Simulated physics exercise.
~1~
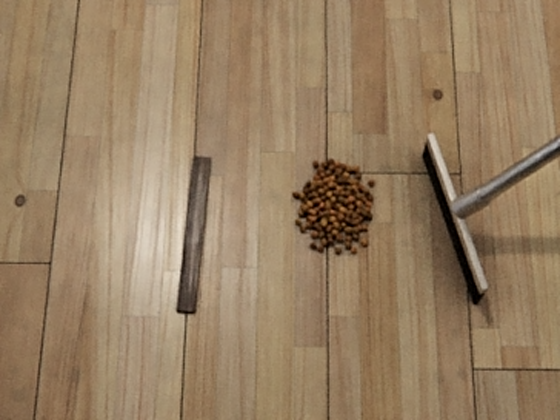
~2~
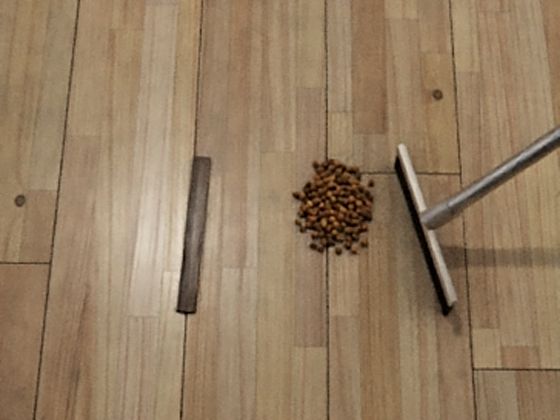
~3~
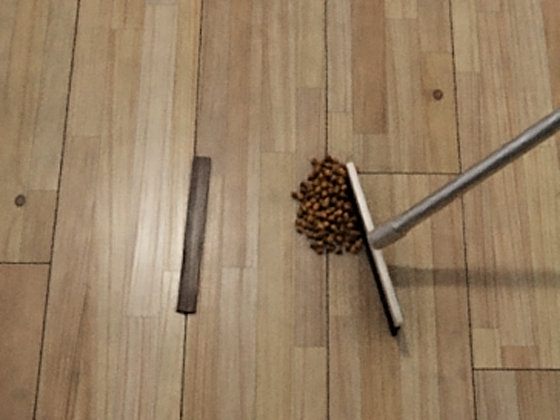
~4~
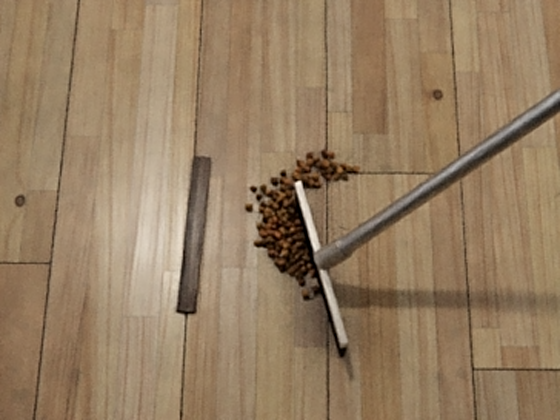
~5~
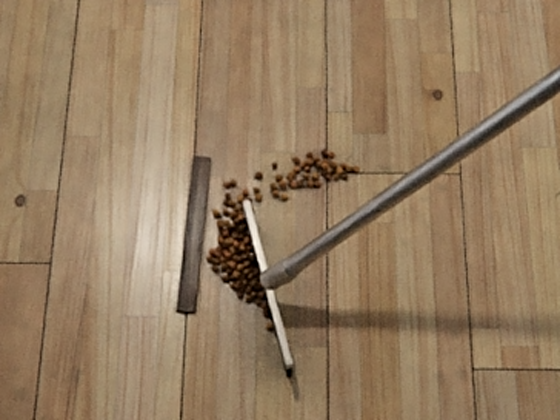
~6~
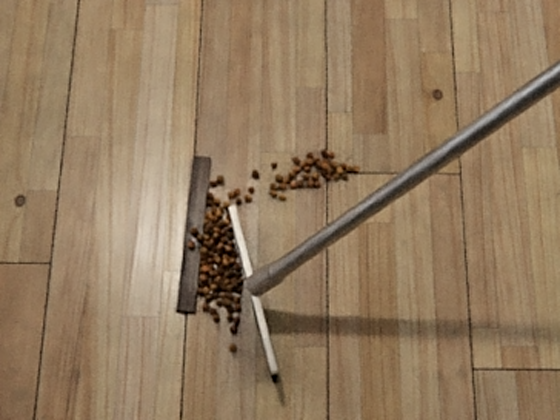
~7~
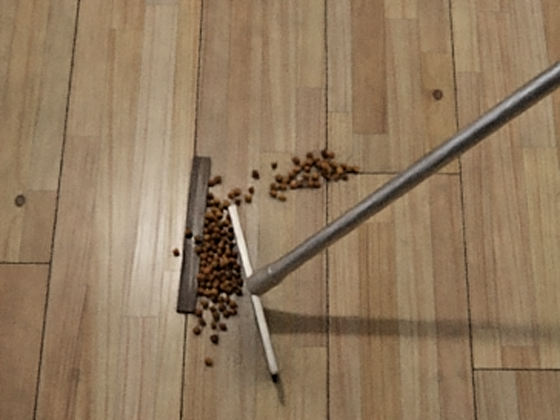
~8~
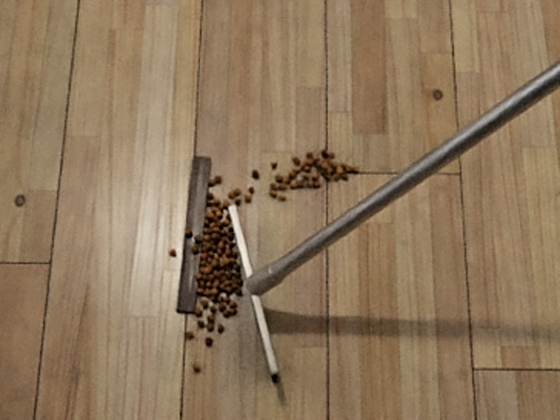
A squeegee with a pale, dark-edged head and a long grey handle stands at the right of a wooden plank floor, seen from above. To its left lies a heap of small round brown pieces, like roasted chickpeas, and beyond that a narrow dark strip fixed to the floor. The squeegee slides left into the heap and pushes most of it along, leaving a trail behind its upper end. It stops just short of the strip, squeezing pieces into the gap. A few spill downward past its lower end, and nearly everything rests on the near side of the strip.
